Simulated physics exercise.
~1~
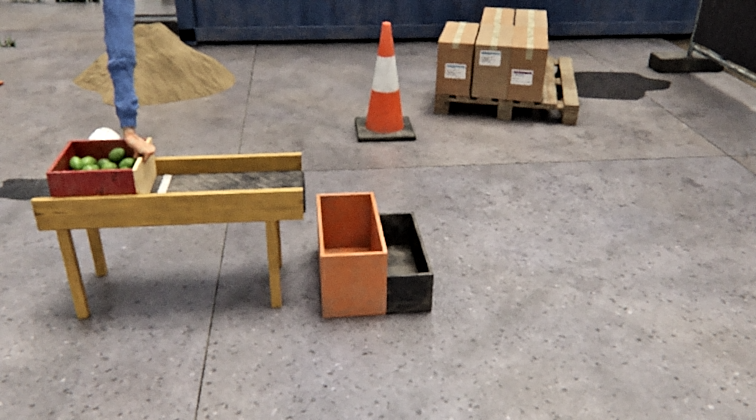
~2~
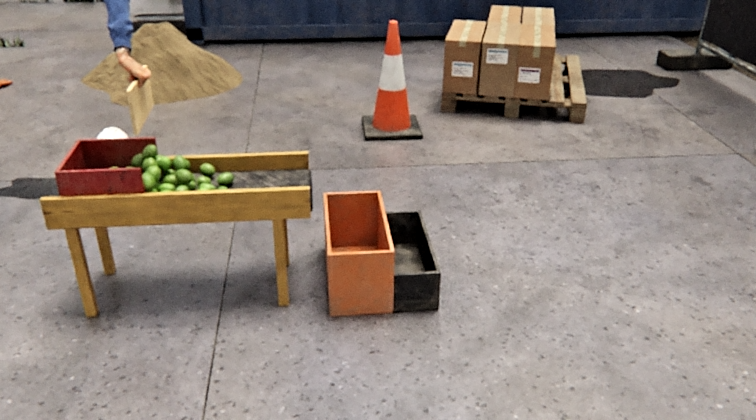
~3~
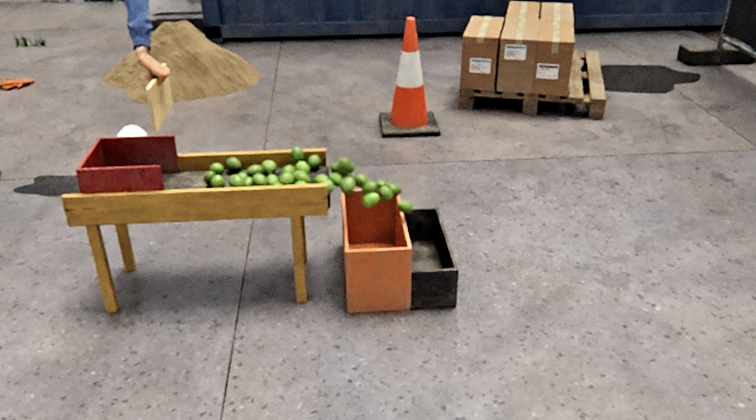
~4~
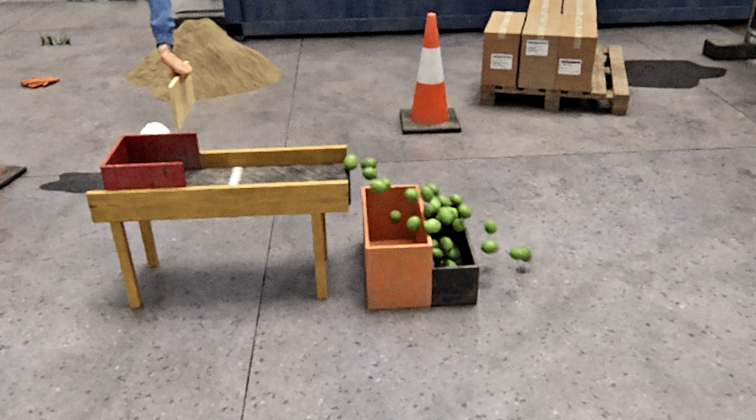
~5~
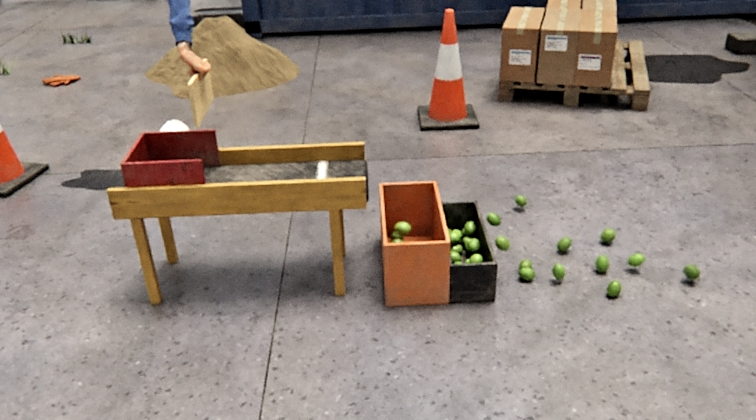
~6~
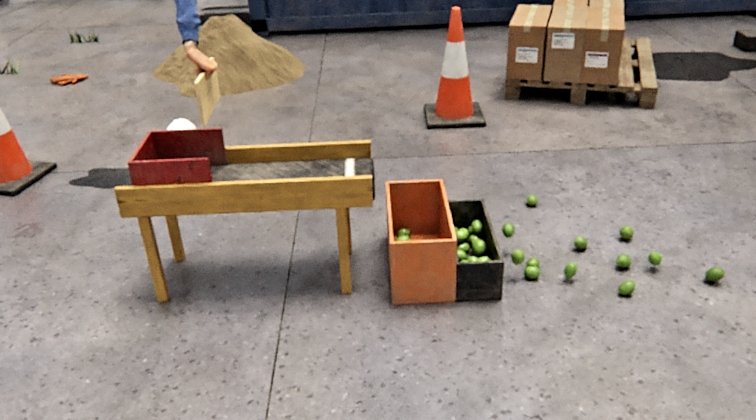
A hand lifts a gate and limes ride the belt into two bins and beyond.
